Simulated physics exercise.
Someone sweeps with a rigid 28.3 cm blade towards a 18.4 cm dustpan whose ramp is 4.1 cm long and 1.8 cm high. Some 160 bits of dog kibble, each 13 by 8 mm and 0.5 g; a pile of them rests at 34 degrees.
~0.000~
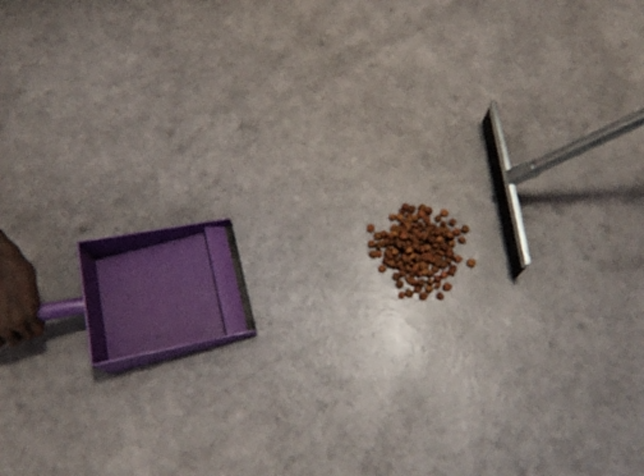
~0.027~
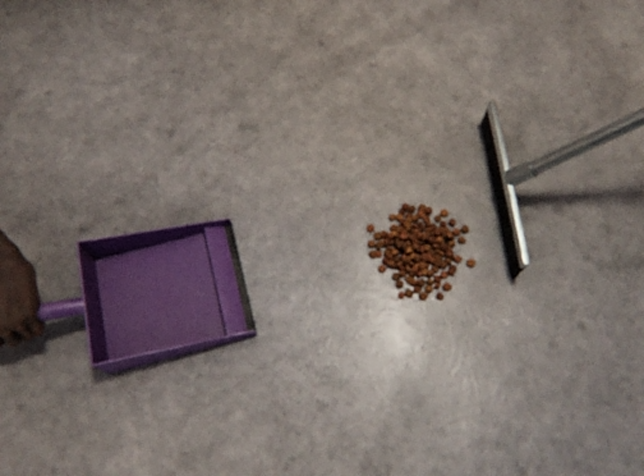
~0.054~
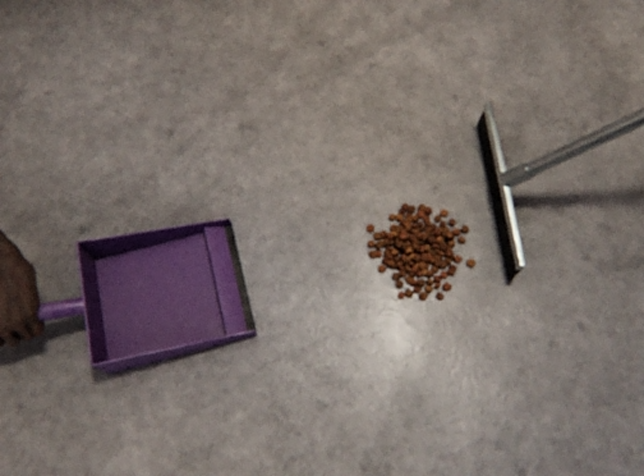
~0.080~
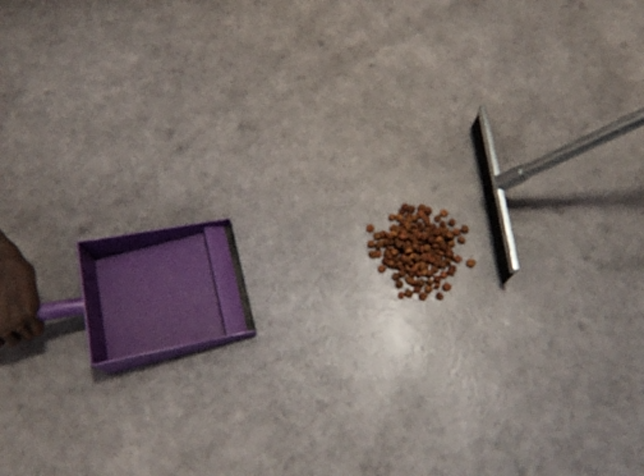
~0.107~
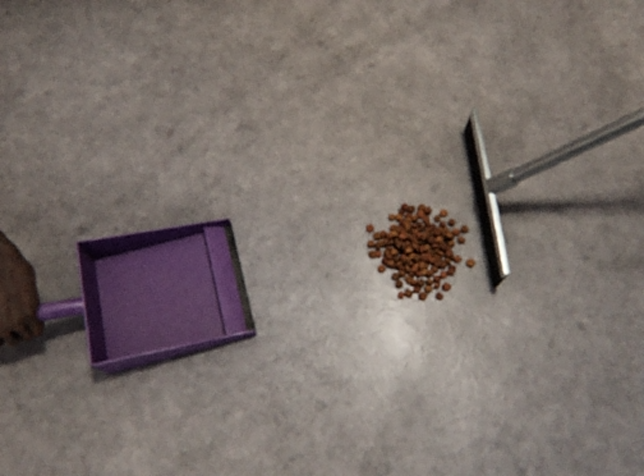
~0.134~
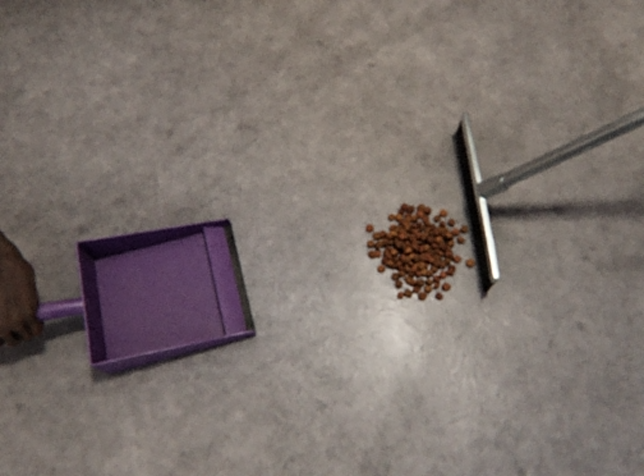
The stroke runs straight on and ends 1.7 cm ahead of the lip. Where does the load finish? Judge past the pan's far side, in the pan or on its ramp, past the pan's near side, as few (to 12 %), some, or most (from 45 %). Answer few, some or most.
Past the pan's far side: Few; in the pan or on its ramp: Few; past the pan's near side: Some.
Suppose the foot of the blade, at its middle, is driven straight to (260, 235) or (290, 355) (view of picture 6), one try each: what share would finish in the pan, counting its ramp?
Some 25 and 0 per cent.
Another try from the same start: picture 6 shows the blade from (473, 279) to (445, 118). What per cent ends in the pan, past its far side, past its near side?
Pan 35, far 10, near 10.
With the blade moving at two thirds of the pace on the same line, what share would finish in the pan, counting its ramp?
Then about 5 per cent.
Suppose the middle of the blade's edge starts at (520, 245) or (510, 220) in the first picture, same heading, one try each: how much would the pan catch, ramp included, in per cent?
About 0 and 5 per cent.
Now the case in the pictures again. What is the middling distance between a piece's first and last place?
Some 26 cm.
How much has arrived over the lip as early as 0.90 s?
Some 5 per cent.
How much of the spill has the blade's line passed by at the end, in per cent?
Some 0 per cent.
After 0.41 s, middle of the blade 22 cm from the lip; 0 % over the lip, far side 0 %, near side 10 %.
Then, at 0.59 s, middle of the blade 11 cm from the lip; 0 % over the lip, far side 5 %, near side 15 %.
After 0.90 s, middle of the blade 4 cm from the lip; 5 % over the lip, far side 5 %, near side 20 %.
By 1.2 s all is still; far side 5 %, pan 5 %, near side 20 %, in front of the lip or behind the blade 65 %.
